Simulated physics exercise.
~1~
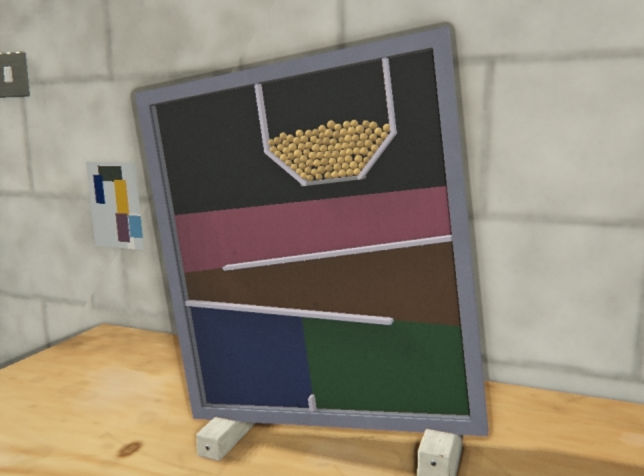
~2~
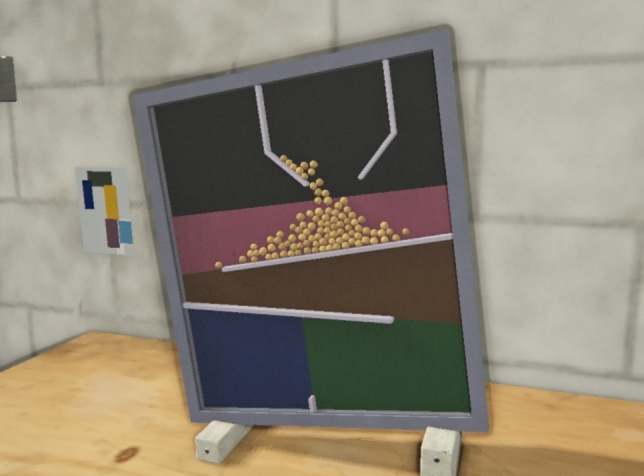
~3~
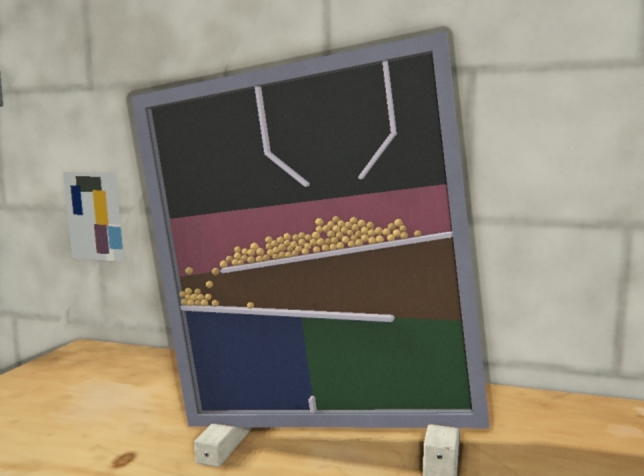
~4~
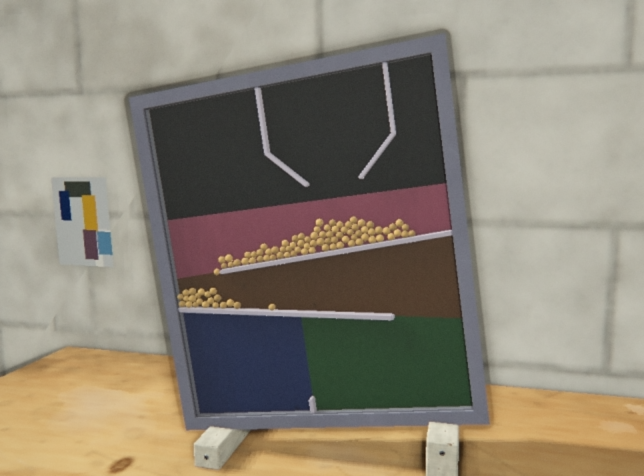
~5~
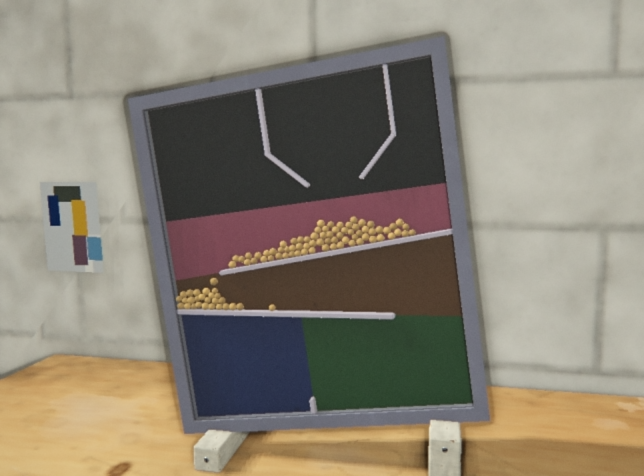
On a wooden tabletop before a pale block wall, an upright grey-framed box on light feet is seen from the front, slightly askew, as the view drifts gently sideways. A hopper full of tan beads sits against black, above a pink band, a brown band, and blue and green sections at the bottom, with two sloping ledges between. The hopper's bottom opens and the beads pour onto the upper ledge, heaping up in the pink. Some spill off its left end onto the lower ledge. Most finally rest in the pink, a smaller pile sits at the left of the brown, and blue and green stay empty.
